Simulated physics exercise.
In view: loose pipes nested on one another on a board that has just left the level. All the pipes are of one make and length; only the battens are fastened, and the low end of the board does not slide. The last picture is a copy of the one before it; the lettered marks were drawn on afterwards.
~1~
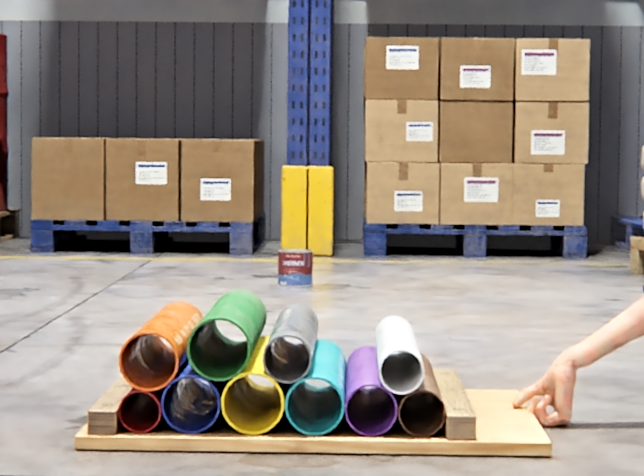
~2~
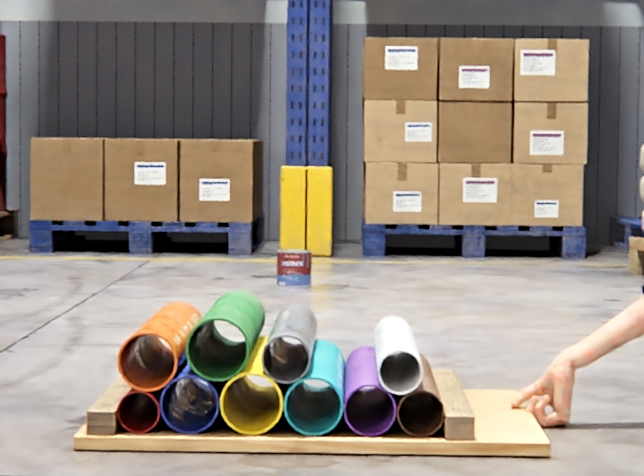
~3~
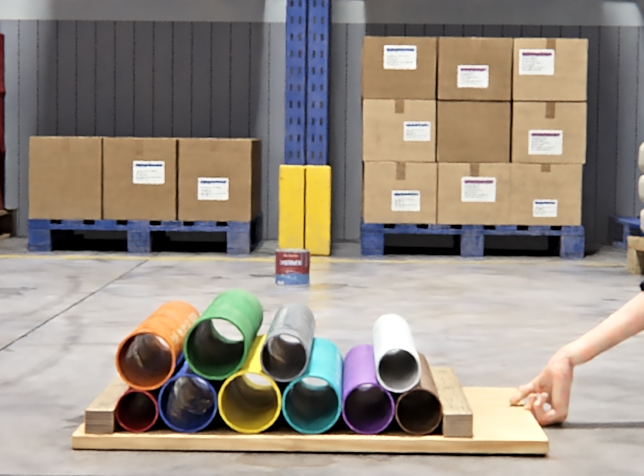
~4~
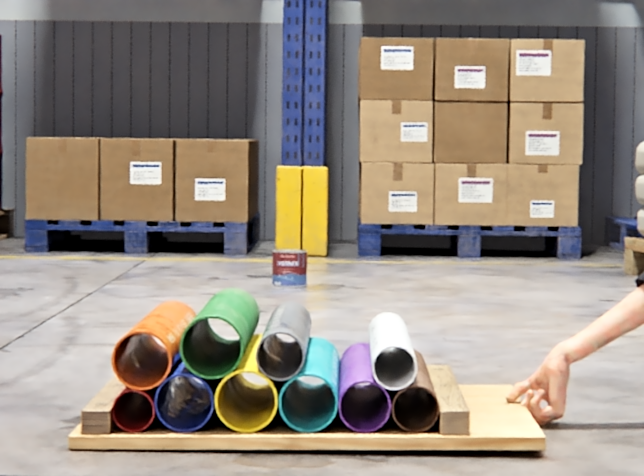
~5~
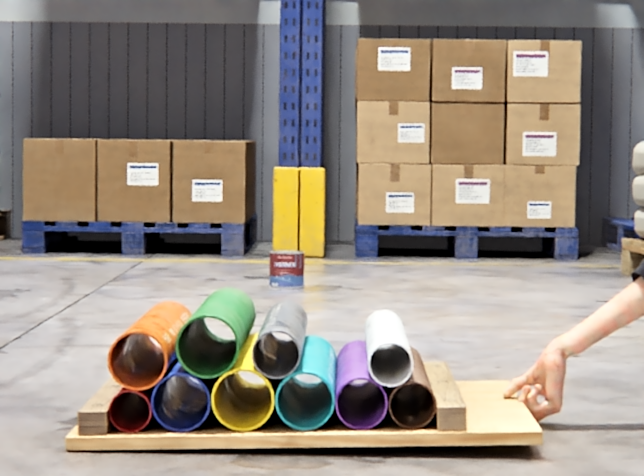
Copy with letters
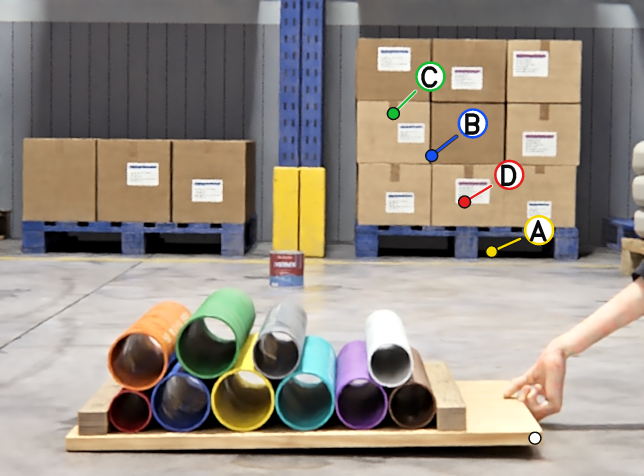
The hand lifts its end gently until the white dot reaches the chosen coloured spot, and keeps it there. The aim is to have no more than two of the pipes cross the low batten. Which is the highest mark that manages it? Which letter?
Stop at D.
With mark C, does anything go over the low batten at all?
Yes.
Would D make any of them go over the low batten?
Yes, at D.
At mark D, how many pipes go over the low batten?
With D, two.
On the marked copy, A at (491, 252); B at (432, 156); C at (394, 113); D at (465, 202); the white dot at (535, 438).
Taking D. A third of the way, board at 18°.
Two thirds of the way, board at 32°.
When it is over, board at 32°, two over the low batten (orange, green).
As for the rest, A one over the low batten (orange); B four over the low batten (orange, white, green, grey); C four over the low batten (orange, white, green, grey).
